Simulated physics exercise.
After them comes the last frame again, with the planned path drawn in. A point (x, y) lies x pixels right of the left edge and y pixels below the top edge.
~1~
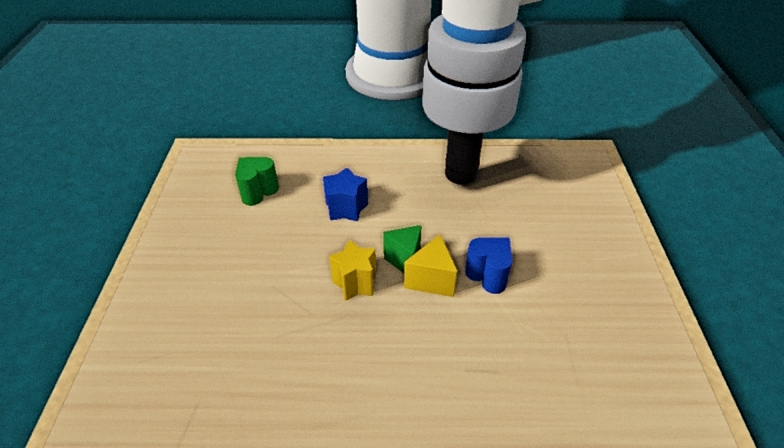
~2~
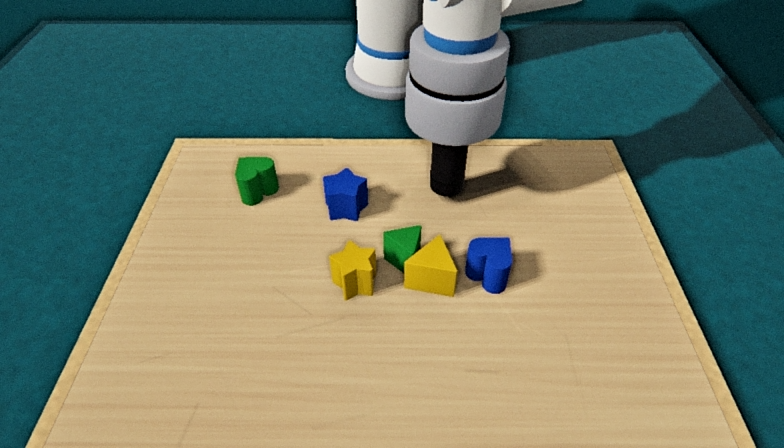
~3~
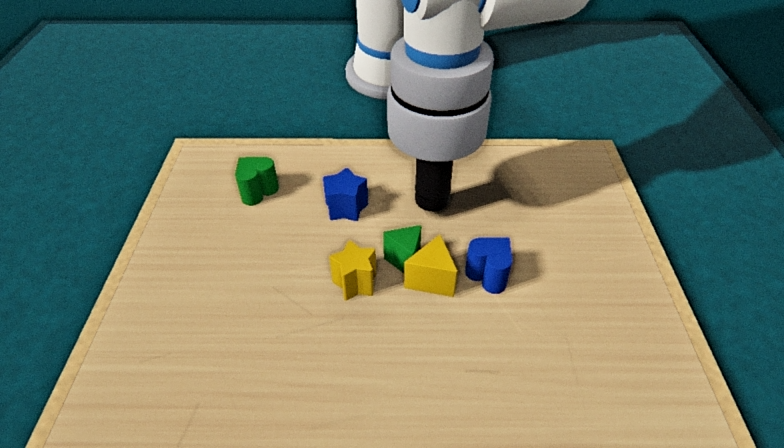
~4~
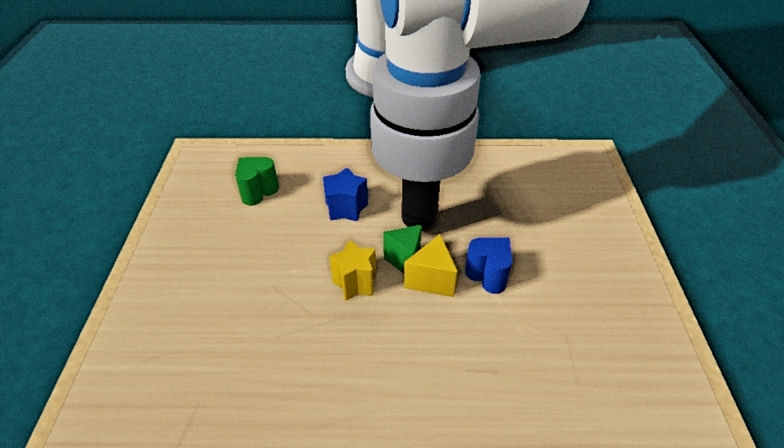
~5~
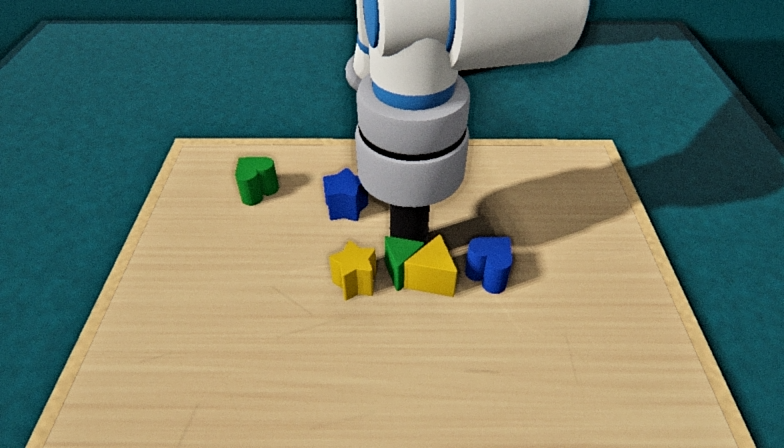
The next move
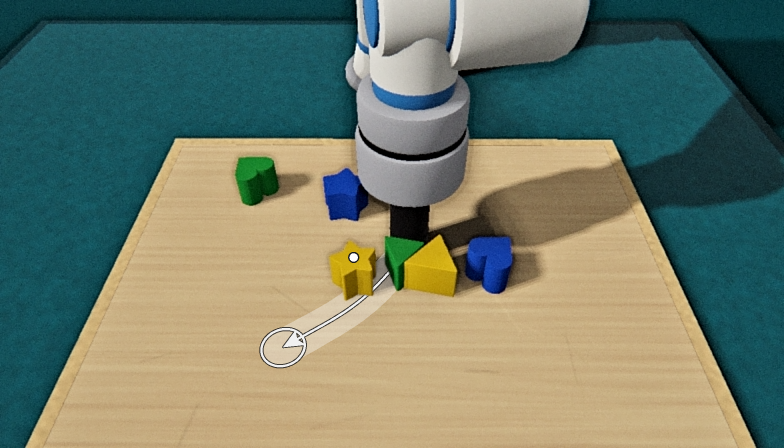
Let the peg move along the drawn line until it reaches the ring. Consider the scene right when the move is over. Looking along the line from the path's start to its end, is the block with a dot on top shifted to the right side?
I'd say yes.
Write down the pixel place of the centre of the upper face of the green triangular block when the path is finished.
The spot you're after is about (375, 301) in the image.
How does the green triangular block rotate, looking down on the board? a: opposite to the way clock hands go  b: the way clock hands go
a - opposite to the way clock hands go.
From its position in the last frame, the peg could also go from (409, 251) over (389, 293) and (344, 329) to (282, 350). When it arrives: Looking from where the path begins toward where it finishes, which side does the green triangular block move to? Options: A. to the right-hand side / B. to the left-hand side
Choice B: To the left-hand side.
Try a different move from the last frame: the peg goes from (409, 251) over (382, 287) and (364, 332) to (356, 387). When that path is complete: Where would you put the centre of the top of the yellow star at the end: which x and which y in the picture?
It is going to be at (328, 274).
The drawn path runs from (409, 251) over (359, 302) to (283, 347); the dot is on the yellow star.
What follows on the original path. One third of the way, peg (377, 275); yellow star (332, 268), turned 25° clockwise; green triangular block (381, 286), turned 25° anticlockwise.
Two thirds of the way, peg (333, 309); yellow star (300, 277), turned 100° clockwise; green triangular block (375, 301), turned 55° anticlockwise.
At the end, peg (281, 338); yellow star (290, 279), turned 135° clockwise; green triangular block (375, 301), turned 55° anticlockwise; yellow triangular block not moved.
